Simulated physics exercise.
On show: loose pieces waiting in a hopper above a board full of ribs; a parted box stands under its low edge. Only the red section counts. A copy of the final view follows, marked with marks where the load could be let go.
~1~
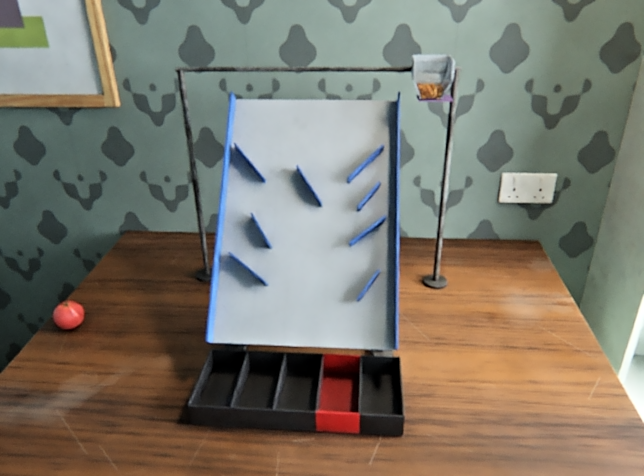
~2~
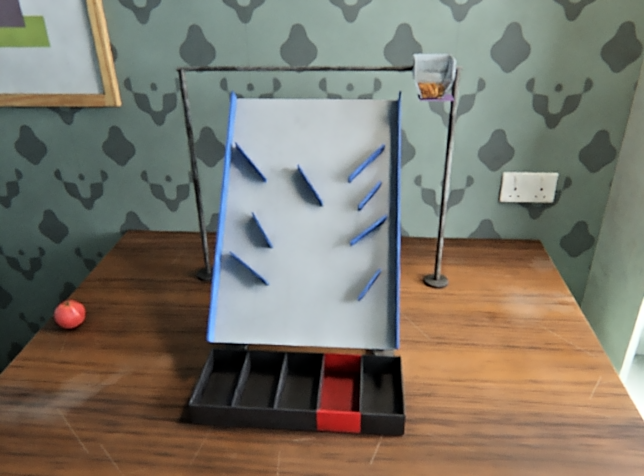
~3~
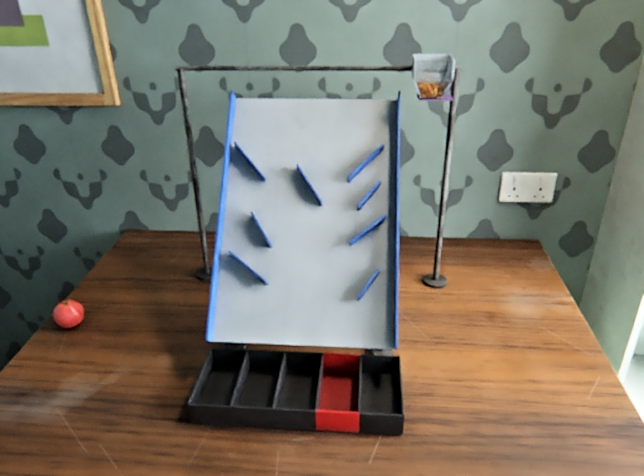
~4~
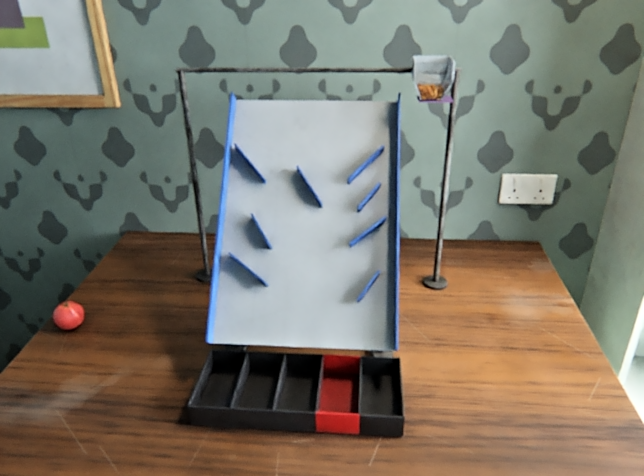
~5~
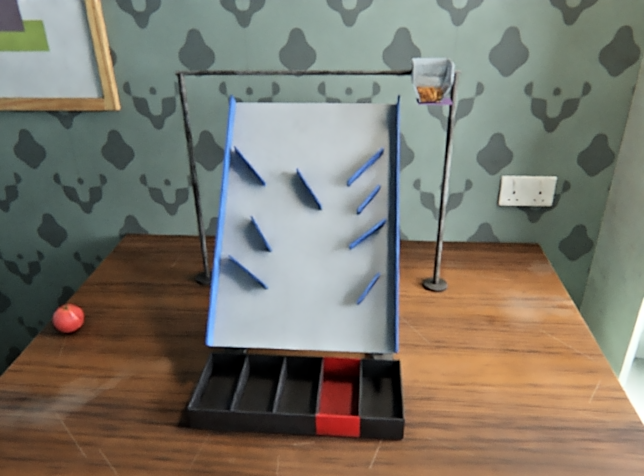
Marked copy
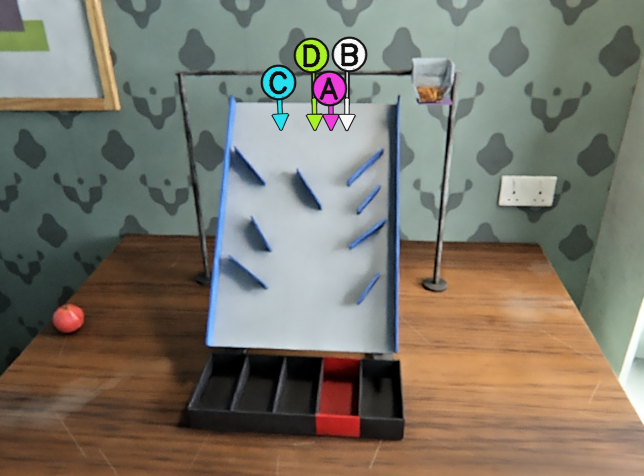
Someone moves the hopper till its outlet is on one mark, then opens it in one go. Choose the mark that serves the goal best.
Use mark A.
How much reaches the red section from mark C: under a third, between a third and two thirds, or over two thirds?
Under a third.
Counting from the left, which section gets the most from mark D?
The fourth from the left.
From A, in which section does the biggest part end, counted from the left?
The fourth from the left.
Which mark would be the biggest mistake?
C.
On the marked copy, mark A meets the board at (331, 124); mark B meets the board at (346, 124); mark C meets the board at (280, 124); mark D meets the board at (314, 124).
Choosing A, most in the red section, a small part in other sections, a small part outside the box.
Choosing B, about a third in the red section, about a quarter in other sections, about a third outside the box.
Choosing C, a small part in the red section, about two thirds in other sections, about a quarter outside the box.
Choosing D, about two thirds in the red section, about a quarter in other sections, a small part outside the box.
